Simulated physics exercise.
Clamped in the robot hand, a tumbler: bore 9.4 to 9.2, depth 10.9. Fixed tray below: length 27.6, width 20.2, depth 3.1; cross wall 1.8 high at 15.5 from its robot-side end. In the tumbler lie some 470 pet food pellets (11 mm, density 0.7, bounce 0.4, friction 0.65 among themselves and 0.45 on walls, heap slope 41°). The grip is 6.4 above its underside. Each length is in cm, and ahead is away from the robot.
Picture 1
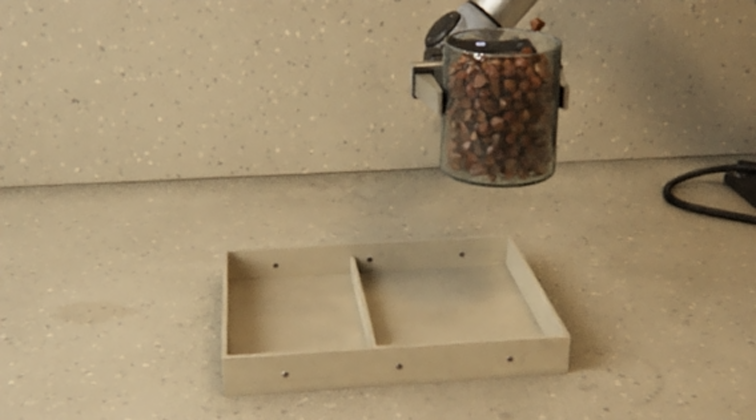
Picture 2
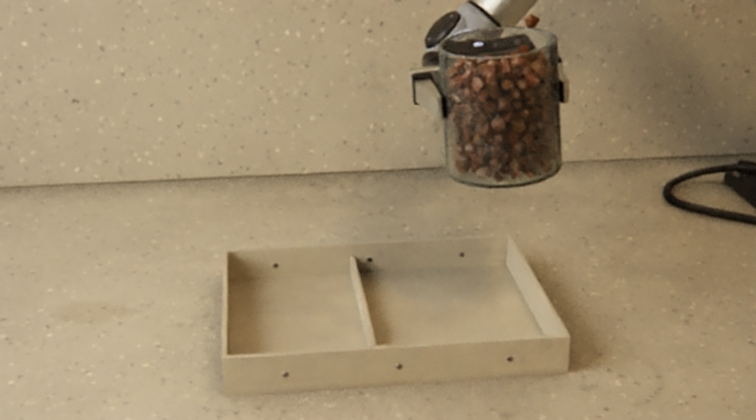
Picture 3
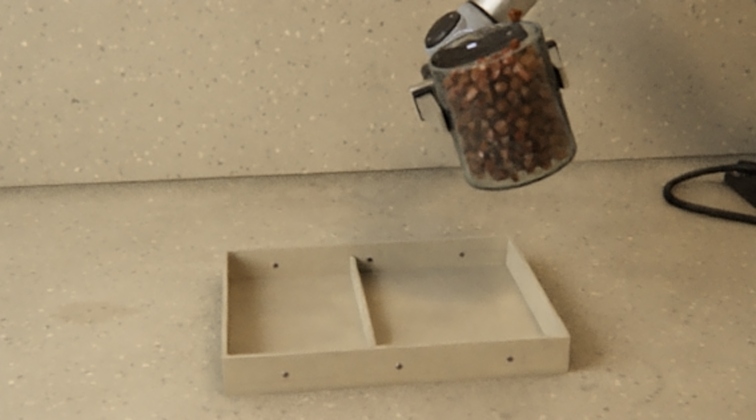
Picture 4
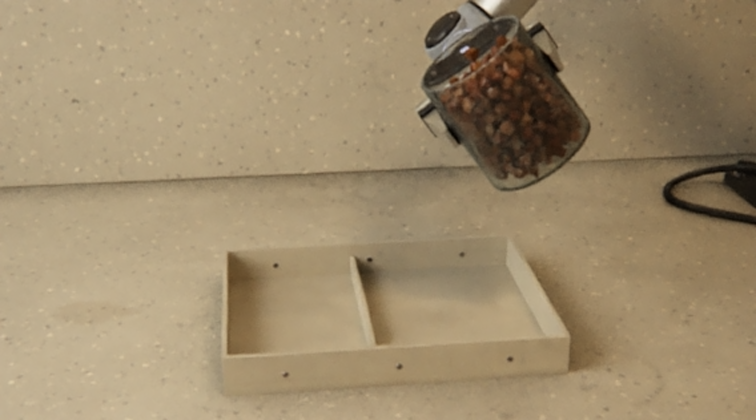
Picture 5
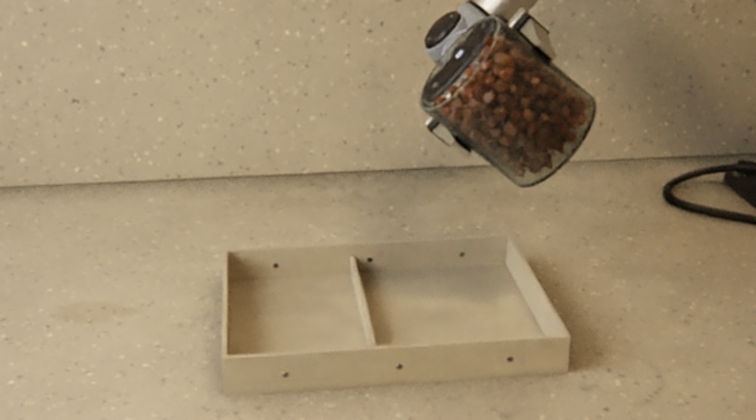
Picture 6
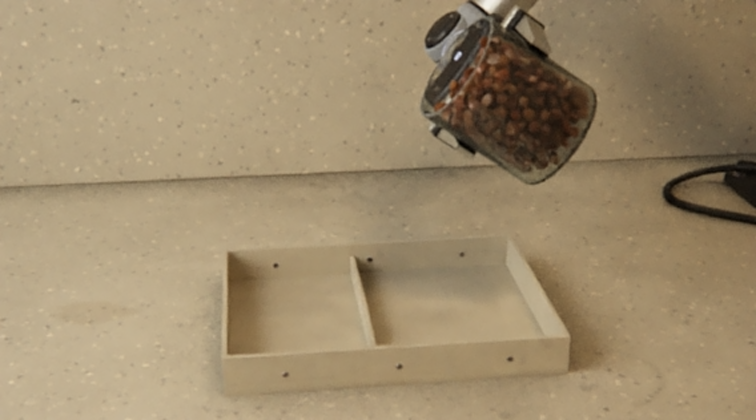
A speckled beige countertop meets a matching backsplash, seen from slightly above by a still camera. A shallow beige tray with one divider sits empty in the lower middle, a black cable lies at the right edge, and above the tray a metallic gripper holds a clear container of reddish-brown pellets. The gripper steadily tilts the upright container, its top leaning left and its base swinging right, with the pellets staying inside.
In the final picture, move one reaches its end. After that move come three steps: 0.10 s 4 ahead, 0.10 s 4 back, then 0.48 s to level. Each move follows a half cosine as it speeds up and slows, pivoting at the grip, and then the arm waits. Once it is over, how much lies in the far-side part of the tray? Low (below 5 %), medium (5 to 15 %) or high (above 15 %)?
Medium.
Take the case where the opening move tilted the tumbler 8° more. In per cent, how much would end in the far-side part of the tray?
About 10 percent.
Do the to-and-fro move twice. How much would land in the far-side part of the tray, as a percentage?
That change gives some 10 percent.
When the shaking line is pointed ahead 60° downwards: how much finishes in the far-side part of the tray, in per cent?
Close to 0 in a hundred.
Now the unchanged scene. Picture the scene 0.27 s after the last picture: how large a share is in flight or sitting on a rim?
Reading at that time: Some 10 per cent.
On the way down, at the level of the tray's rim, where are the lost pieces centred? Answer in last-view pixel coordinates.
Estimated centre near (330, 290) in pixels.
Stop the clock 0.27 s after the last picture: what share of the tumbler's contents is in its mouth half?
I'd say close to 40 per cent.
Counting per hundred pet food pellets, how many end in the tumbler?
About 90 %.
Then, 0.27 s after the last picture, tilted 52° forward, highest piece 23 above the table; 422 in the tumbler, 2 in the far-side part, 48 in flight or on a rim.
Then, 0.54 s after the last picture, tilted 10° forward, highest piece 25 above the table; 417 in the tumbler, 39 in the far-side part, 13 in the robot-side part, 2 on the table or floor, 1 in flight or on a rim.
Then, 0.88 s after the last picture, level, highest piece 26 above the table; 417 in the tumbler, 39 in the far-side part, 14 in the robot-side part, 2 on the table or floor.
Then, 1.93 s after the last picture, level, highest piece 26 above the table; 417 in the tumbler, 39 in the far-side part, 14 in the robot-side part, 2 on the table or floor.
Final count, 417 in the tumbler, 39 in the far-side part, 14 in the robot-side part, 2 on the table or floor. That is 8 % in the far-side part of the tray.
